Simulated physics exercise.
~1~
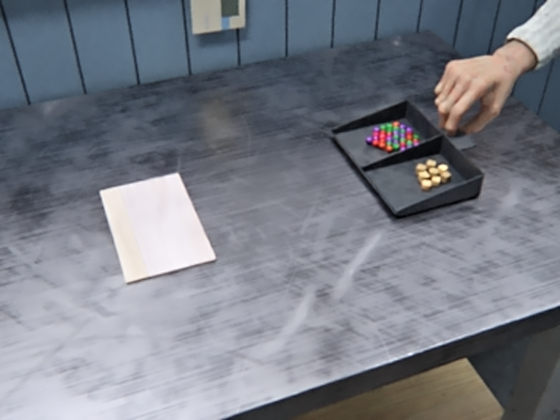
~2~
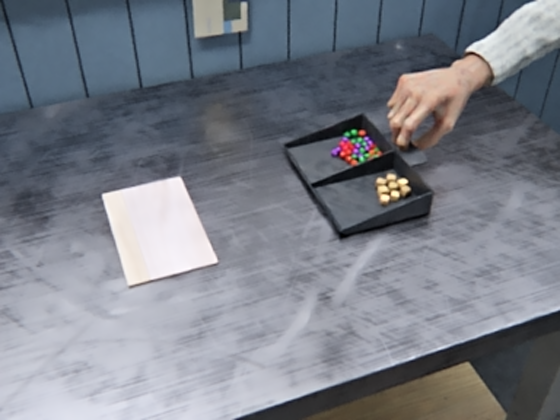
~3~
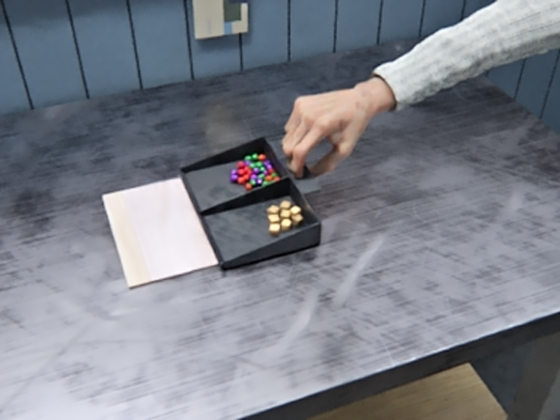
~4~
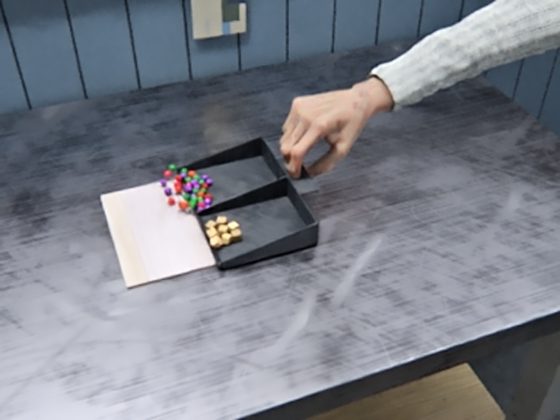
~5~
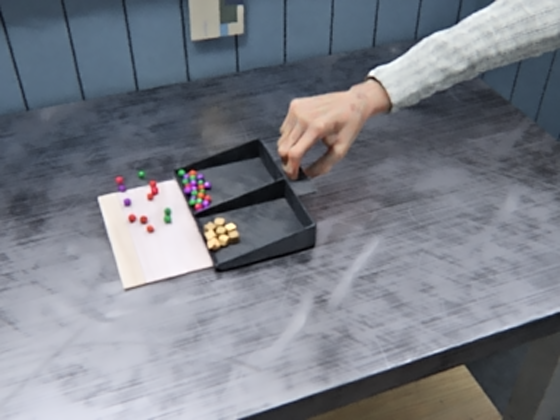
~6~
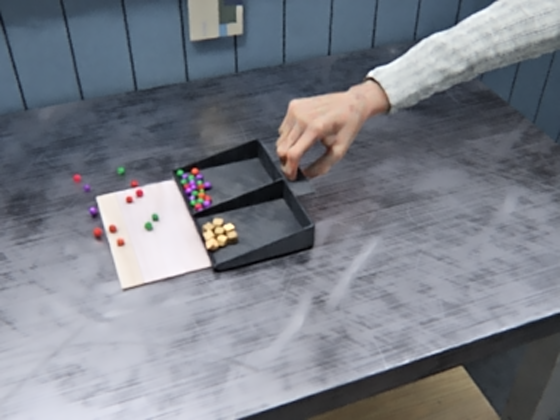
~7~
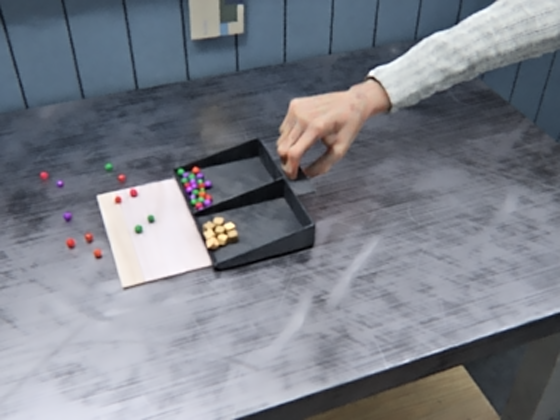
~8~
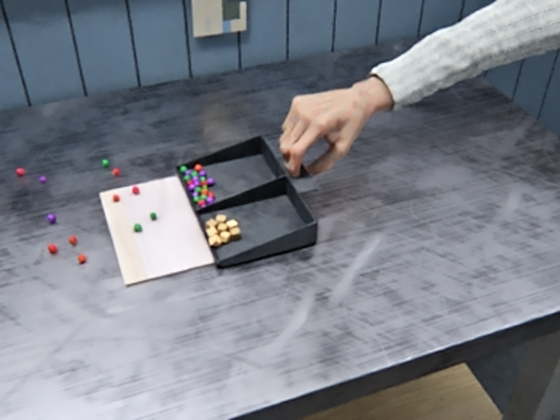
Black two-part tray pushed left by a hand stopping against a pale board, coloured beads scattering over it, gold ones staying inside.
